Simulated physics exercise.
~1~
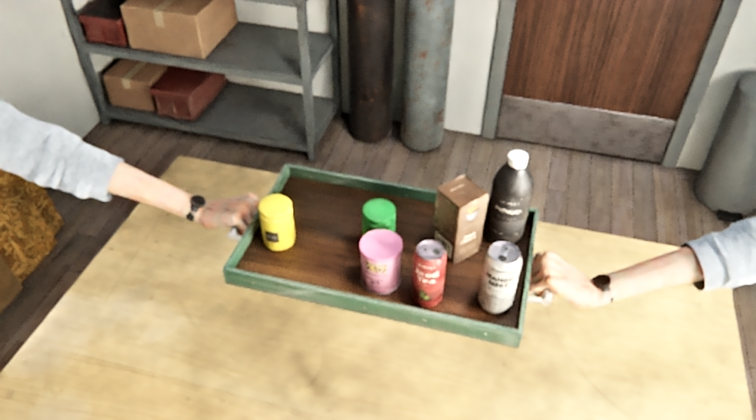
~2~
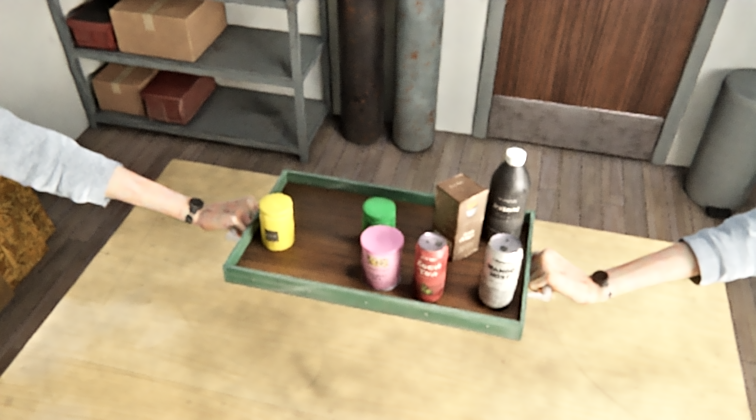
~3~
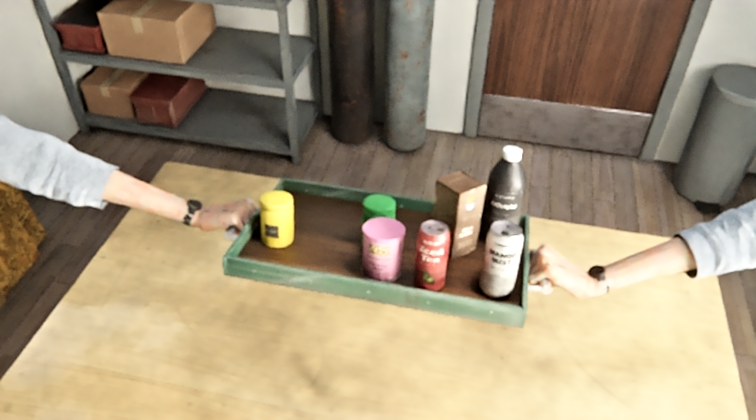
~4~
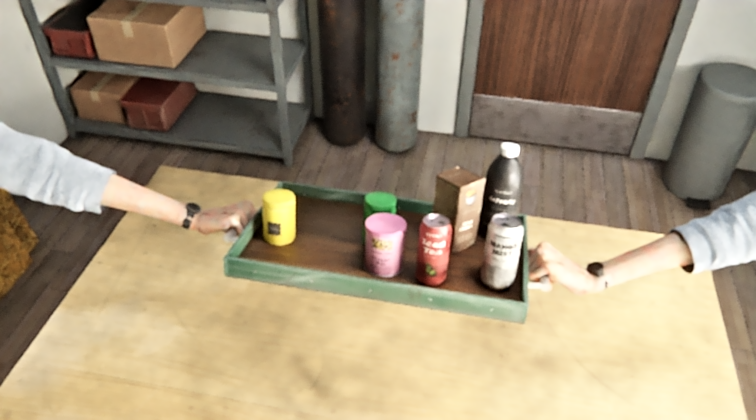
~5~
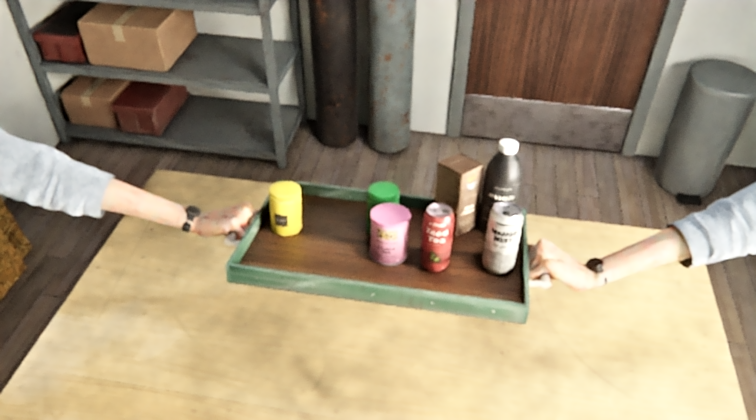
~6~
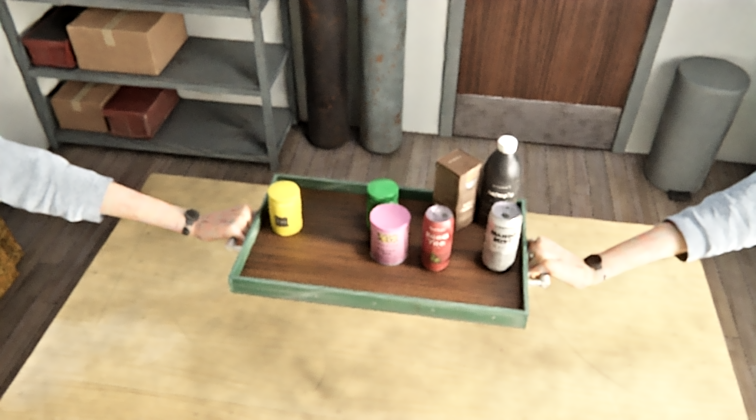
A green-rimmed tray with a dark wooden base is held by two hands, one at each end, above a pale wooden table, seen from above in a storeroom with grey shelves, pipes and a door behind. A yellow jar stands at the left, a green jar and pink tin near the middle, a red can and white can at the front right, and a brown carton and black bottle behind them. The hands tip the tray's far edge down, then bring it back towards level as the view drifts slightly sideways. Everything ends upright, still on the tray.
